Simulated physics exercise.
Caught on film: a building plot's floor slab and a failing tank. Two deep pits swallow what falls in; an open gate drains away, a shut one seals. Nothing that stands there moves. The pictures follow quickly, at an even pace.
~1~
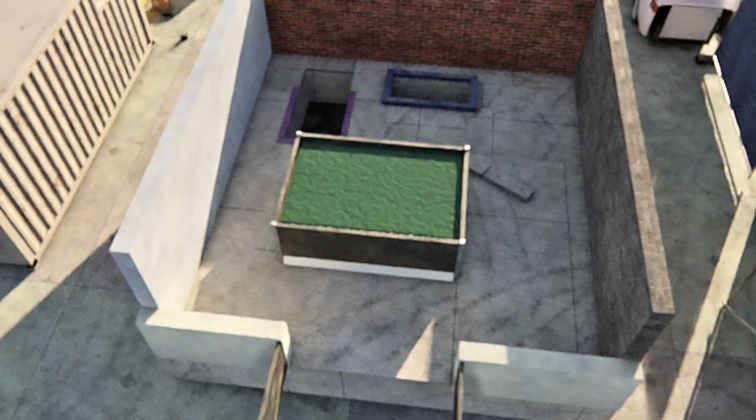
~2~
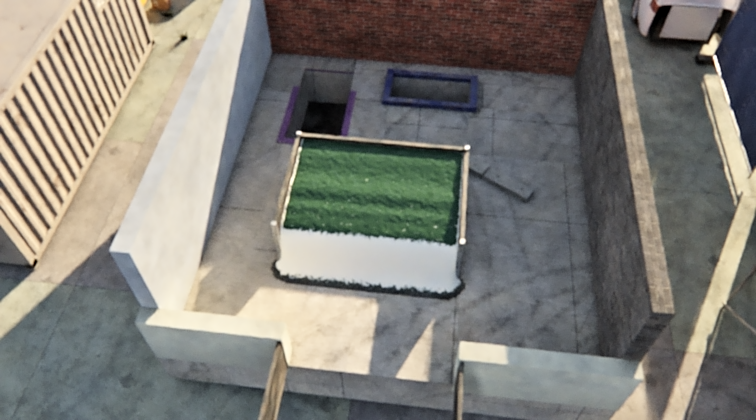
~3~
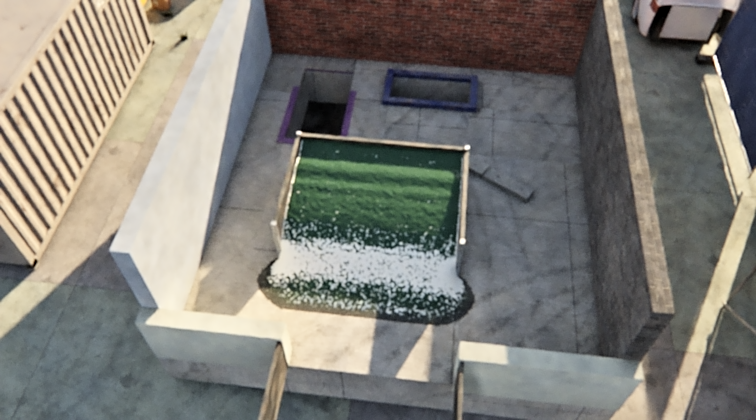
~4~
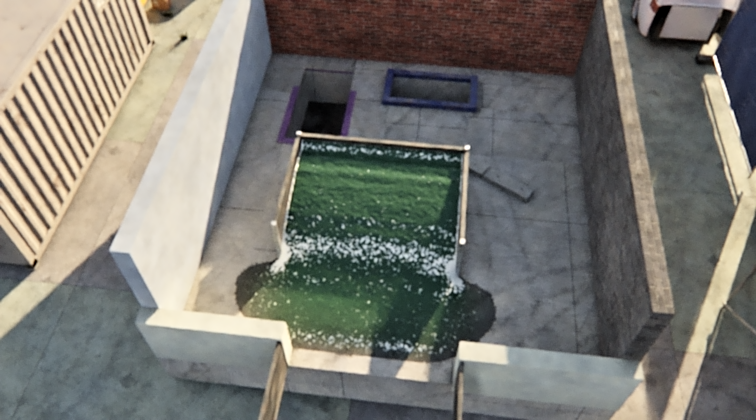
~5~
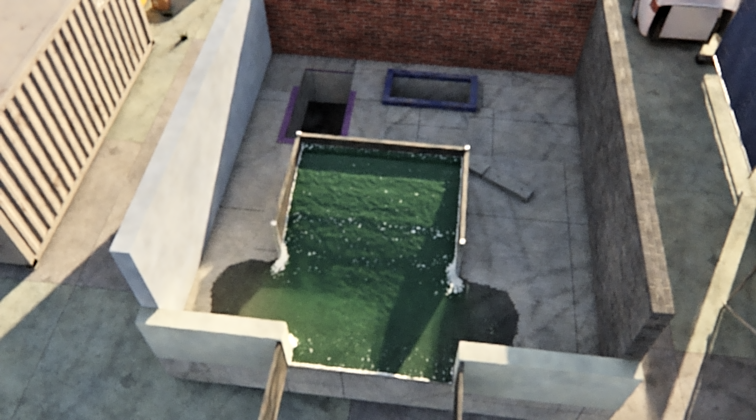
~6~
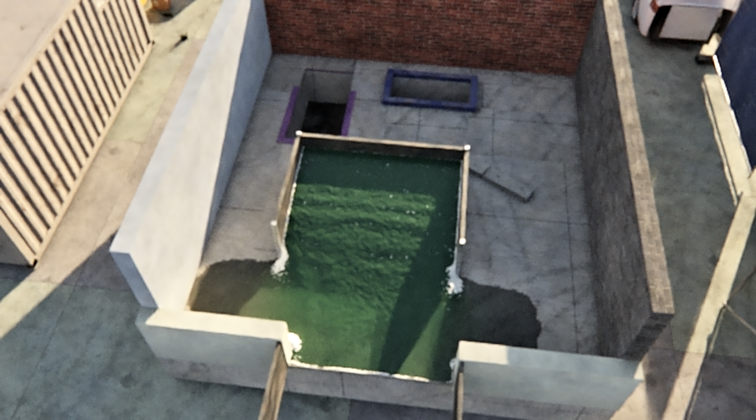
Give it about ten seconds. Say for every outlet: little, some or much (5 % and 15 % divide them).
One by one: The gate takes above 15 %; the purple pit takes from 5 to 15 %; the blue pit takes not even 5 %.
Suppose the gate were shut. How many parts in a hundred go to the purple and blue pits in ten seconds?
Per cent: Purple 30, blue 0.
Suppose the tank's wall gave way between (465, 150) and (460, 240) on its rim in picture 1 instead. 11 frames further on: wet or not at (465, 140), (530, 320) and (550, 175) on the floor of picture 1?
As listed: No water, awash, covered.
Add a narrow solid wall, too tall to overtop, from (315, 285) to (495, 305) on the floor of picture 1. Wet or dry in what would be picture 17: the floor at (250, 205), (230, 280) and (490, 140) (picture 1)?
In turn: Flooded, awash, clear.
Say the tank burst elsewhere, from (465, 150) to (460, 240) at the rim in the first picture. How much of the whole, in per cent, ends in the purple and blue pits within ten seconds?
Parts in a hundred: Purple 20, blue 4.
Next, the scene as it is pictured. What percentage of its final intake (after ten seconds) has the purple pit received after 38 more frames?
Close to 60 %.
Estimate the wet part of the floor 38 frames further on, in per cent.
About 75 per cent.
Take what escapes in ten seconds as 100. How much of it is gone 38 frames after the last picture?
Near 90 in a hundred.
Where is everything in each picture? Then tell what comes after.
The first frame shows still water in the water tank at (375, 188).
In the second frame, water pours out at (368, 254) and has run to (459, 282).
In the third frame, the front is at (264, 283), out from the gap at (368, 256).
In the fourth frame, the front is at (488, 314), out from the gap at (368, 258).
In the fifth frame, the front is at a hidden place, out from the gap at (368, 258).
In the sixth frame, the front is at a hidden place, out from the gap at (368, 259).
A moment on, water covers 25 % of the floor; the gate 22 %, the purple pit 0 %, the blue pit 0 %.
Next, water covers 35 % of the floor; the gate 41 %, the purple pit 0 %, the blue pit 0 %.
Then, water covers 60 % of the floor; the gate 55 %, the purple pit 2 %, the blue pit 0 %.
Later, water covers 75 % of the floor; the gate 64 %, the purple pit 6 %, the blue pit 0 %.
In the end, water covers 80 % of the floor; the gate 69 %, the purple pit 10 %, the blue pit 0 %.
